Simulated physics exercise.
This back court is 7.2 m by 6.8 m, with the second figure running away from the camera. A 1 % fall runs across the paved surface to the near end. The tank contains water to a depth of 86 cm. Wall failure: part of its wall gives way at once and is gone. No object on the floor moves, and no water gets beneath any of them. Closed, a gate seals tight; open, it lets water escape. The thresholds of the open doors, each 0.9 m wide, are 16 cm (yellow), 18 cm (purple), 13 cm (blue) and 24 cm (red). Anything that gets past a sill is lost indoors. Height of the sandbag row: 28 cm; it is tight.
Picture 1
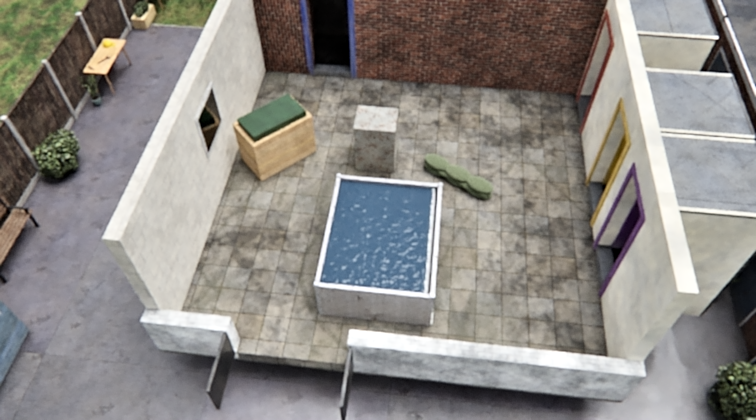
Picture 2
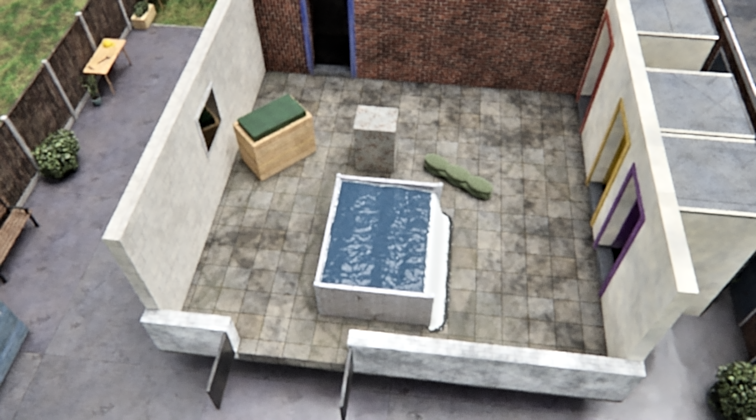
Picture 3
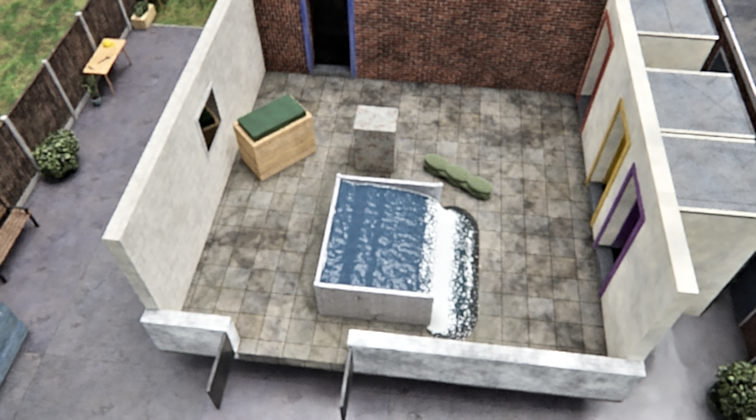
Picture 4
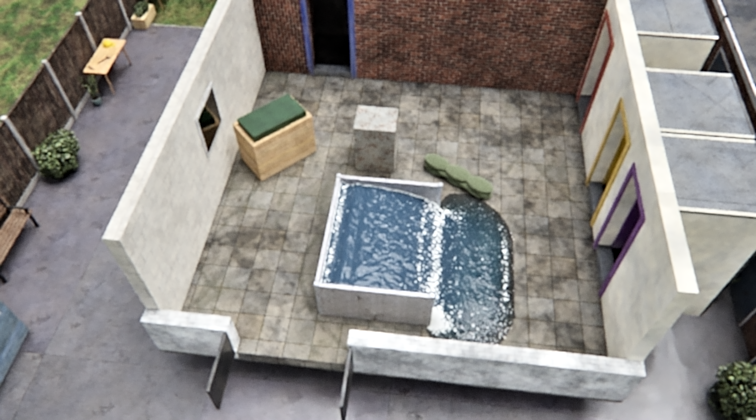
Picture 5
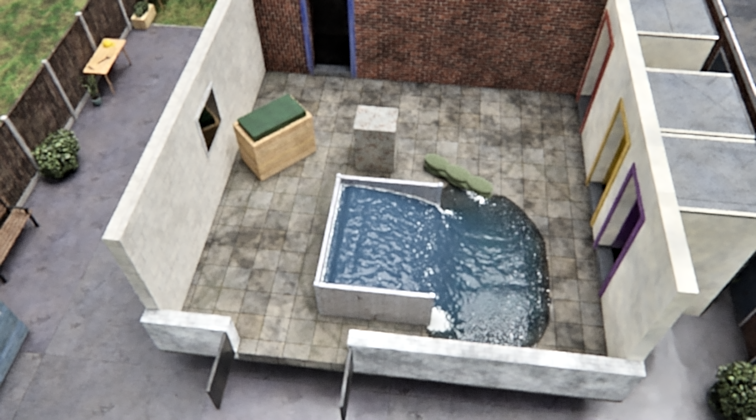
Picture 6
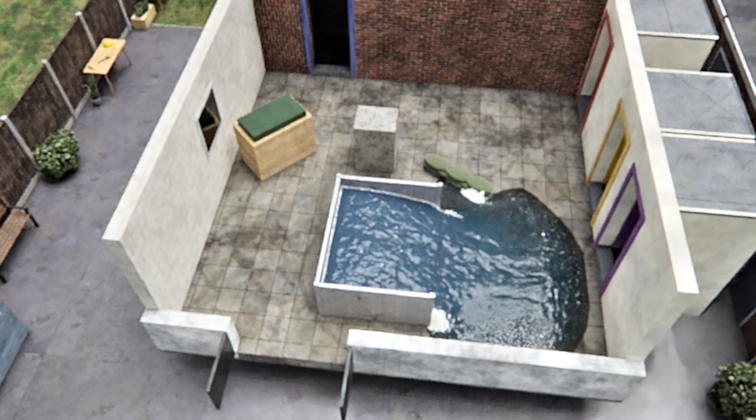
A raised tank of water in a walled, paved yard lost its right side, and the water poured out, spreading across the paving past the green sandbags toward the yellow and purple doorways.
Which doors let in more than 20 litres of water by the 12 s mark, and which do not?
By then, the yellow door lets in more than that, the purple door lets in more than that, the blue door does not, the red door does not.
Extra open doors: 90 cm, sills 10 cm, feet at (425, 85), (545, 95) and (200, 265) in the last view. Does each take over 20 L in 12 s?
Door 1: Lower; door 2: Higher; door 3: Lower.
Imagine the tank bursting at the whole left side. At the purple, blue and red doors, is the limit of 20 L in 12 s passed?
In that case, purple door: Less than that, blue door: Less than that, red door: Less than that.
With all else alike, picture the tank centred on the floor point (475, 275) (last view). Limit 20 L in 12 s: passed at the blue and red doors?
For the blue door, the amount is acceptable; for the red door, the amount is acceptable.
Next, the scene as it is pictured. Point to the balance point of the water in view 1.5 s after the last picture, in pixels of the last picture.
I'd put it close to (500, 273).
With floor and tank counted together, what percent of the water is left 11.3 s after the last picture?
Still there: Roughly 82 %.
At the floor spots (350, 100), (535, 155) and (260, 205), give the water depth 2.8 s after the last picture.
The depths come out at 0, 9 and 0 centimetres, in the order listed.
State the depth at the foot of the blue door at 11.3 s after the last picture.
Depth: Approx. 9.5 cm.
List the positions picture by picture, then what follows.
Still water, 86 cm deep, in the tank at (382, 234), in the first picture.
Water pours out at (432, 258) and has run 1.2 m, to (432, 329); typically 7 cm deep outside, 86 cm at the tank's back, in the second picture.
Water pours out at (432, 259) and has run 1.4 m, to (453, 338); typically 16 cm deep outside, 84 cm at the tank's back, in the third picture.
The front is at a hidden place, 1.8 m from the gap at (432, 260); 4.0 m2 of floor is under water; 75 cm left at the back of the tank, in the fourth picture.
Water pours out at (432, 261) and has run 2.2 m, to a hidden place; typically 11 cm deep outside, 74 cm at the tank's back, in the fifth picture.
The front is at (581, 326), 2.8 m from the gap at (432, 261); 8.8 m2 of floor is under water; 70 cm left at the back of the tank, in the sixth picture.
Then, 0.7 s after the last picture water covers 30 % of the floor and is deepest (60 cm) near (597, 377); yellow door 26 cm at the sill, 4 L in, purple door 46 cm at the sill, 116 L in, blue door not reached, red door not reached.
Then, 1.5 s after the last picture water covers 35 % of the floor and is deepest (48 cm) near (606, 358); yellow door 30 cm at the sill, 50 L in, purple door 42 cm at the sill, 272 L in, blue door not reached, red door 4 cm at the sill, 0 L in.
Then, 2.8 s after the last picture water covers 45 % of the floor and is deepest (24 cm) near (596, 274); yellow door 20 cm at the sill, 90 L in, purple door 24 cm at the sill, 381 L in, blue door not reached, red door 7 cm at the sill, 0 L in.
Then, 6.3 s after the last picture water covers 85 % of the floor and is deepest (15 cm) near (269, 85); yellow door 8 cm at the sill, 95 L in, purple door 8 cm at the sill, 391 L in, blue door 4 cm at the sill, 0 L in, red door 13 cm at the sill, 0 L in.
Then, 11.3 s after the last picture water covers 95 % of the floor and is deepest (13 cm) near (605, 347); yellow door 7 cm at the sill, 95 L in, purple door 10 cm at the sill, 391 L in, blue door 9 cm at the sill, 0 L in, red door 3 cm at the sill, 0 L in.
